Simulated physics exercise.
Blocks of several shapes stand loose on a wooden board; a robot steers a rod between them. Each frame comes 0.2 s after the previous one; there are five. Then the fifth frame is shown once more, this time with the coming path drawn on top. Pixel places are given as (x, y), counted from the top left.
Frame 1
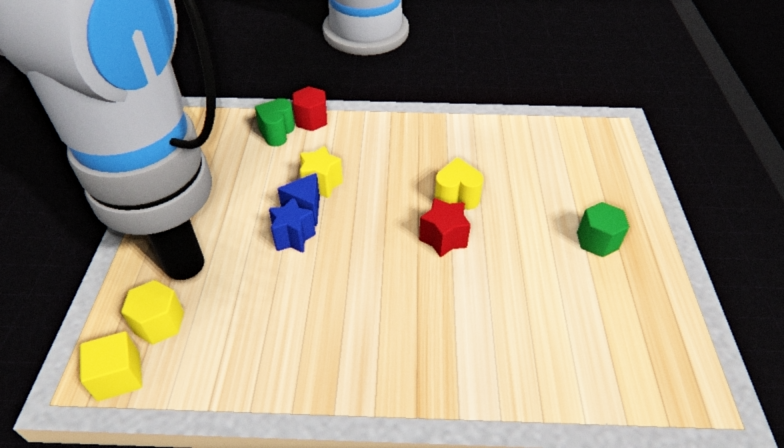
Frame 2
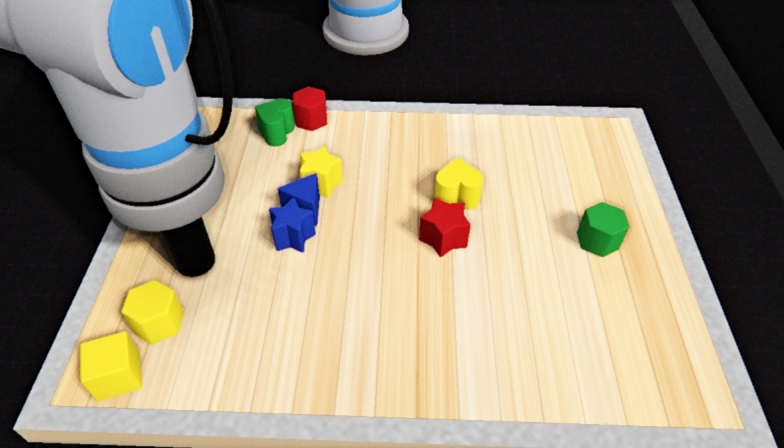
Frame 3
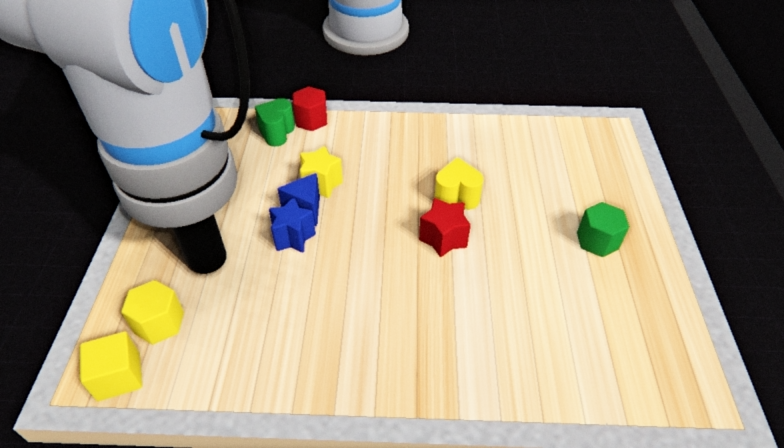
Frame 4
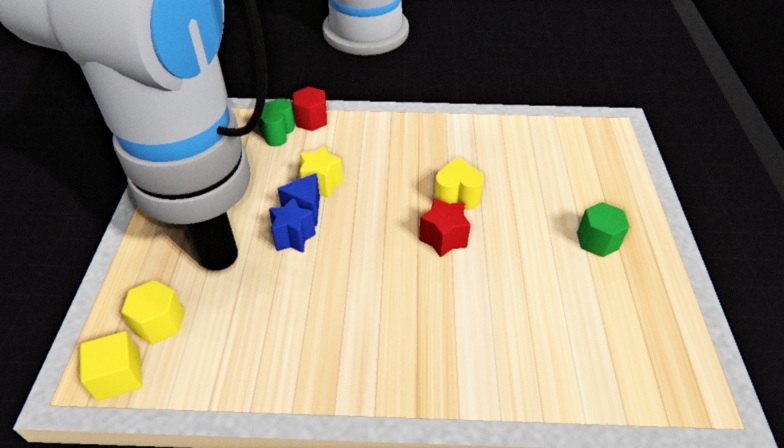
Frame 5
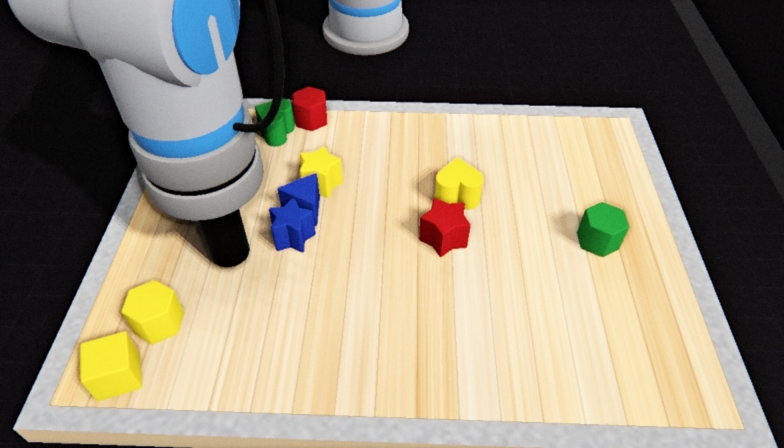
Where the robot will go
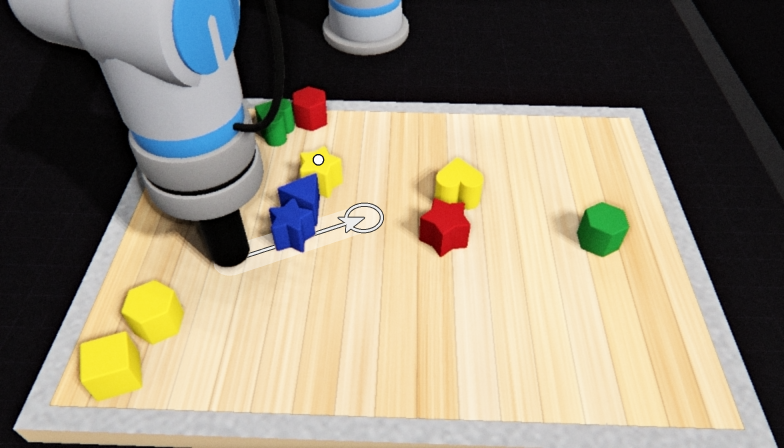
The clip shows a robot arm moving its dark rod a short way to the right over a wooden board, near two yellow blocks, while the scattered red, green, blue and yellow blocks all stay still.
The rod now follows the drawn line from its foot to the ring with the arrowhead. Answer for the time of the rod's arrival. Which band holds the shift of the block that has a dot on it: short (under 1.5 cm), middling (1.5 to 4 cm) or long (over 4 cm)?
Final distance: 1.5 to 4 cm.
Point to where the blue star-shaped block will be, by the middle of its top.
When the path ends, it will be at (393, 182).
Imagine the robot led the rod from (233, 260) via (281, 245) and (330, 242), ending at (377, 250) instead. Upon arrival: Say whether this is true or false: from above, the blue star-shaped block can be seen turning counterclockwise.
The claim holds.
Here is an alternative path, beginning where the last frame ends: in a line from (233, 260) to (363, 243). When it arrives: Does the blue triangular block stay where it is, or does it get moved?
Gets moved.
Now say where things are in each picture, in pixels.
The first picture shows tip of the rod at (186, 266), middles of tops, blue star-shaped block at (289, 214), blue triangular block at (302, 187), yellow star-shaped block at (318, 160), red star-shaped block at (447, 214).
The second picture shows rod at (197, 263), nothing pushed.
The third picture shows rod at (208, 260), nothing pushed.
The fourth picture shows rod at (219, 257), nothing pushed.
The fifth picture shows rod at (231, 254), blue star-shaped block at (289, 214), blue triangular block at (302, 187), yellow star-shaped block at (318, 160), red star-shaped block at (447, 214).
The line goes from (233, 260) directly to (364, 218); the dot is on the yellow star-shaped block.
The first path, step by step. One third of the way, rod at (279, 239); blue star-shaped block at (308, 209), turned 15° anticlockwise; blue triangular block at (311, 183); yellow star-shaped block at (320, 156).
Two thirds of the way, rod at (322, 225); blue star-shaped block at (352, 195), turned 15° anticlockwise; blue triangular block at (340, 172), turned 55° anticlockwise; yellow star-shaped block at (324, 149), turned 35° anticlockwise.
At the end, rod at (364, 211); blue star-shaped block at (393, 182), turned 15° anticlockwise; blue triangular block at (341, 172), turned 55° anticlockwise; yellow star-shaped block at (324, 149), turned 35° anticlockwise; red star-shaped block unmoved.
